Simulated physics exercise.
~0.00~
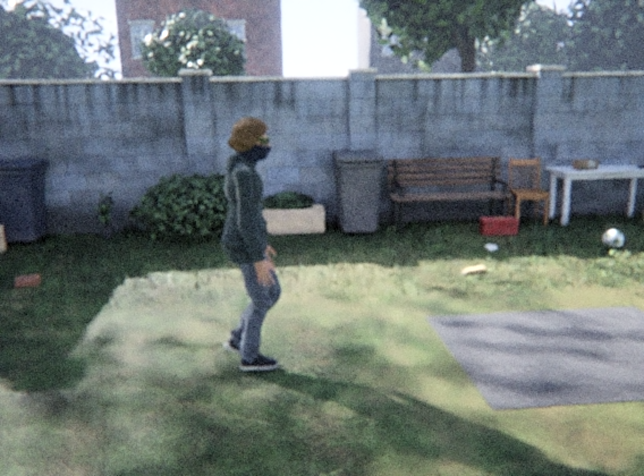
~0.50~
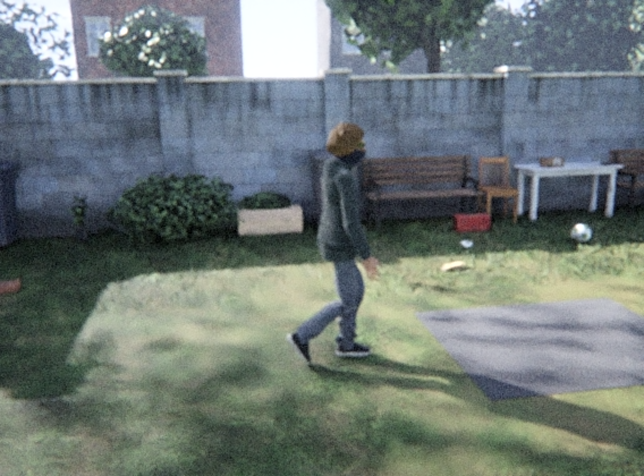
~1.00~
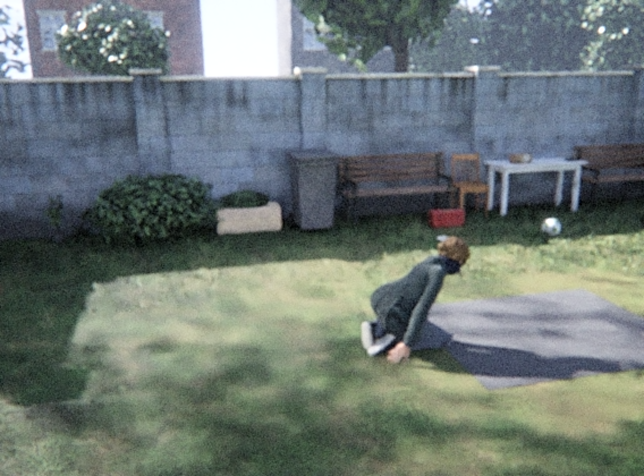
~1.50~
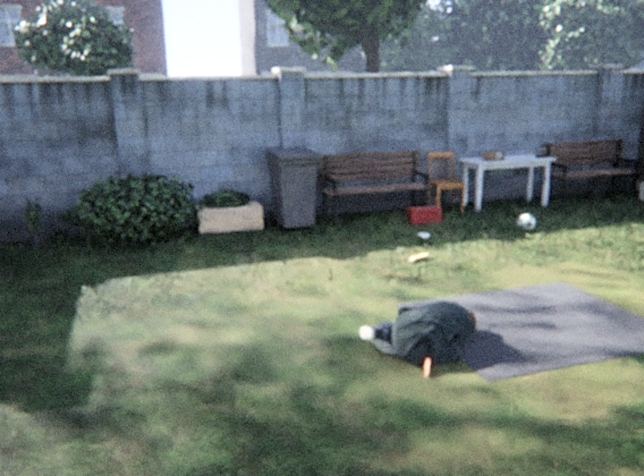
The video shows a person in a dark jacket and jeans walking right across a walled garden lawn toward a dark mat, then dropping to the knees and folding forward, ending crumpled low with the hips short of the mat's near edge and the head past it.
